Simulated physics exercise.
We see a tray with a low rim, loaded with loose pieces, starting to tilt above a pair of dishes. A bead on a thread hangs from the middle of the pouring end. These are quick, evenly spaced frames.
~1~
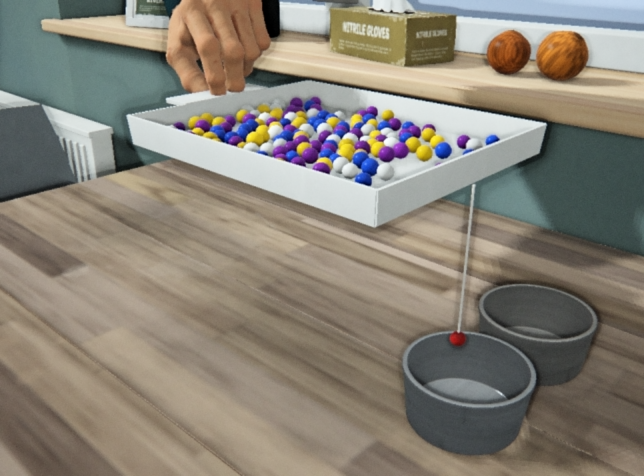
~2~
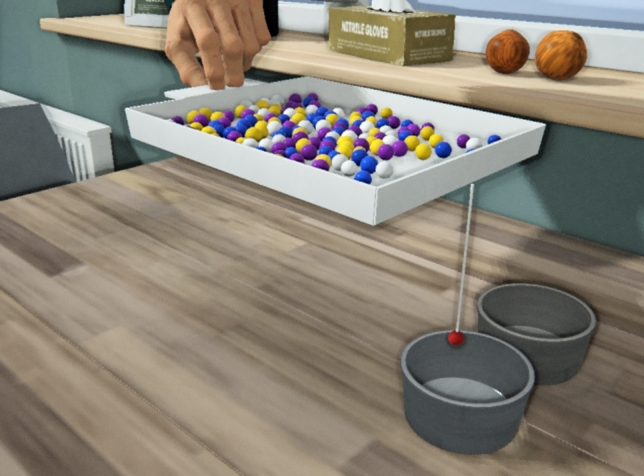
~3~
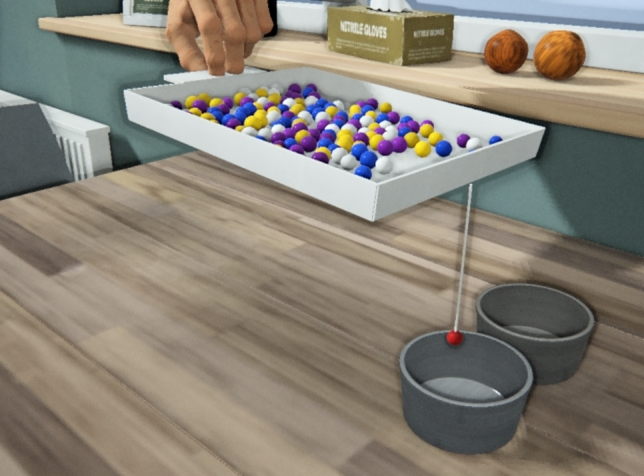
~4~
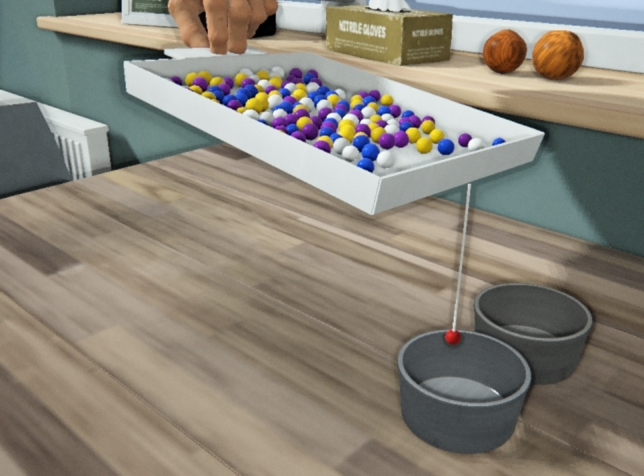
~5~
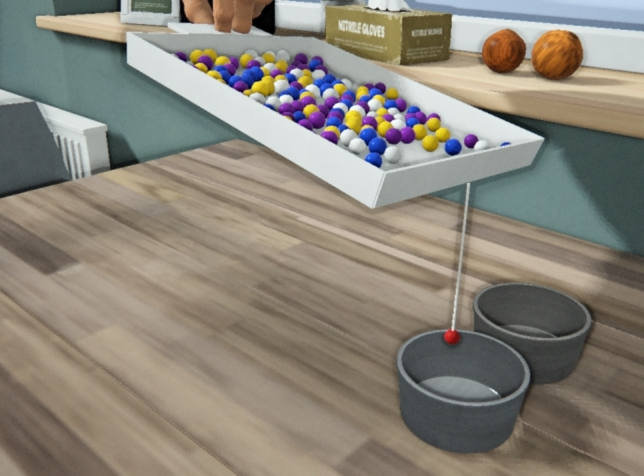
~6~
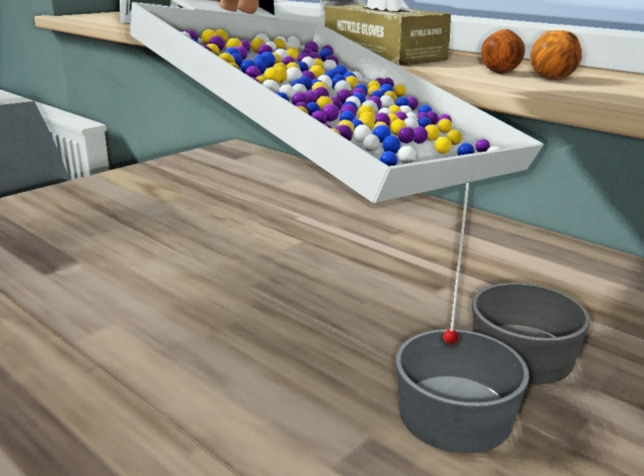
A white tray of colourful beads tilted steadily as a hand behind it went upward, its far left end rising above two grey dishes, and the beads began sliding toward the lower right corner.
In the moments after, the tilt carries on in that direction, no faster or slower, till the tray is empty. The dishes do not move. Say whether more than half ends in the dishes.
In the dishes lies over half of it.
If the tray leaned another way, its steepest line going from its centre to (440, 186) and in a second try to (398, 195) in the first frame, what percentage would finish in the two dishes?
Near 10 % and 0 %.
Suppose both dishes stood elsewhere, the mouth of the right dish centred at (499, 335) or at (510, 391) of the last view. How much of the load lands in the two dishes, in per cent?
First some 40, then 0 per cent.
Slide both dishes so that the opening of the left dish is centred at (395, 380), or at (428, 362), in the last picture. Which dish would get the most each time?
At the first place the right dish, at the second the right-hand dish.
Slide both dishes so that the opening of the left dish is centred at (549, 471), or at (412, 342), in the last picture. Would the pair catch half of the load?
One: Under half. Two: The smaller part.
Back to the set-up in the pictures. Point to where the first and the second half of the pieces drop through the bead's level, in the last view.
Around (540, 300) and then (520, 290).
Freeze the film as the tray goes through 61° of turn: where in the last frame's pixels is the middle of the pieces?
Near (488, 132).
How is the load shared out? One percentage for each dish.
For the left dish some 0 %, for the right dish some 80 %.
Soon after the last picture, tray tipped steeply; nearly all on the tray; a stray few in the right dish; a small part in the air.
A little later, tray tipped right over; about a third on the tray; a stray few in the left dish; about a third in the right dish; a small part outside both; about a quarter in the air.
Later still, tray tipped past a quarter turn; a stray few in the left dish; most in the right dish; about a quarter outside both.
By the end, tray tipped past a quarter turn; a stray few in the left dish; most in the right dish; about a quarter outside both.
